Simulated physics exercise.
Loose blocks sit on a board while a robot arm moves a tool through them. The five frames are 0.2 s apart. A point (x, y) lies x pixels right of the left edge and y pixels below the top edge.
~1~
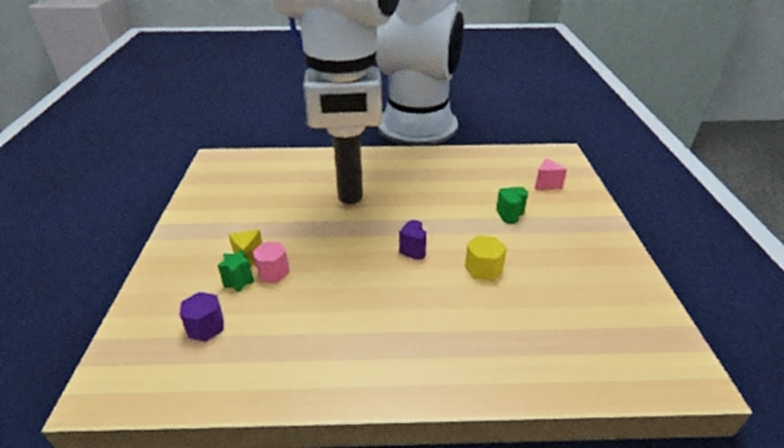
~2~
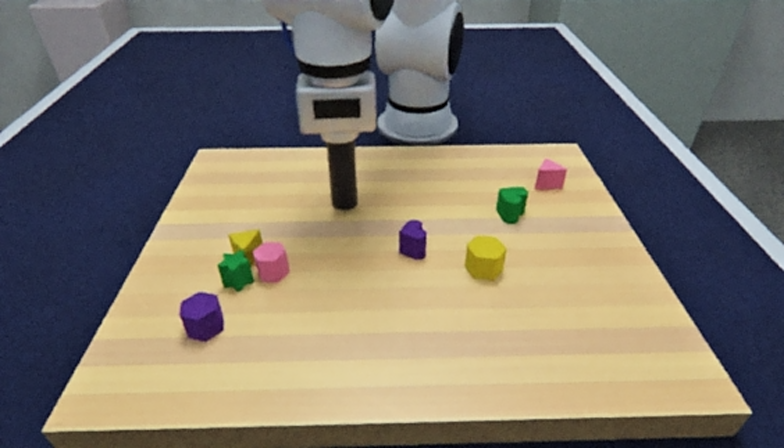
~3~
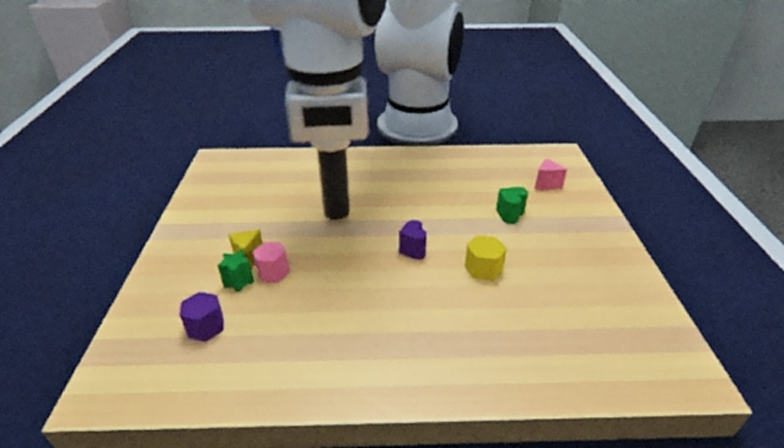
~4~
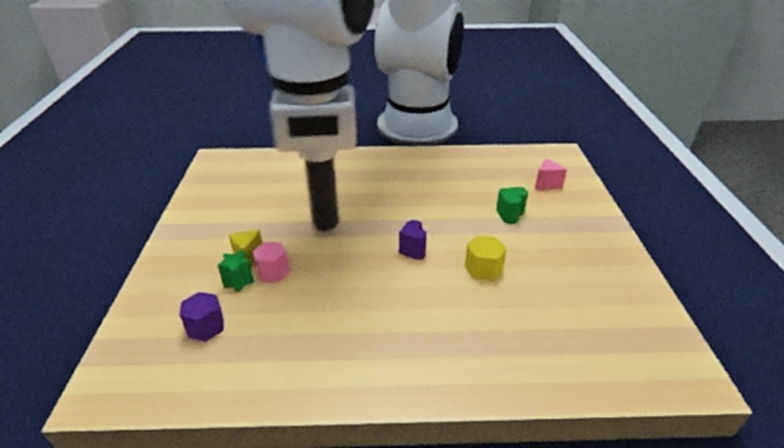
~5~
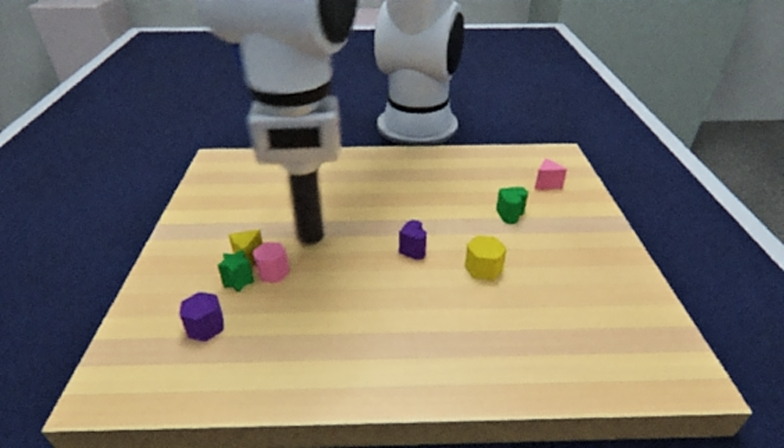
On a wooden board, a robot arm moves its dark tool gradually left and nearer the viewer while the colored blocks stay still.
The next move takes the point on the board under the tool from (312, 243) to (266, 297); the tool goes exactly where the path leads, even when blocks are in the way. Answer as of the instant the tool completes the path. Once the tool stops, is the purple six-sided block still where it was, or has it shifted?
Once the path ends, it is where it was.
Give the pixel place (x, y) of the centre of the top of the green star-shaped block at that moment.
At pixel (213, 264).
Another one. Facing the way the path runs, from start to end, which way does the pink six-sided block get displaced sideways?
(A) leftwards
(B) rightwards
B
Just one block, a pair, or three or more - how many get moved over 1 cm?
It displaces two.
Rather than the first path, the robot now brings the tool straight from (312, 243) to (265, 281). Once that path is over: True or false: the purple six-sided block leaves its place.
This is false.
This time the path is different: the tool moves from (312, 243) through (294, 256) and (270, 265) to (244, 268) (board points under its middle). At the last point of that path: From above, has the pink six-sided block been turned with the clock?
The answer is no.
The first path, step by step. One third of the way, tool (297, 252); nothing pushed yet.
Two thirds of the way, tool (281, 270); green star-shaped block (222, 263), turned 45° clockwise; pink six-sided block (248, 267).
At the end, tool (264, 289); purple six-sided block not moved; green star-shaped block (213, 264), turned 80° clockwise; pink six-sided block (226, 280), turned 45° clockwise.
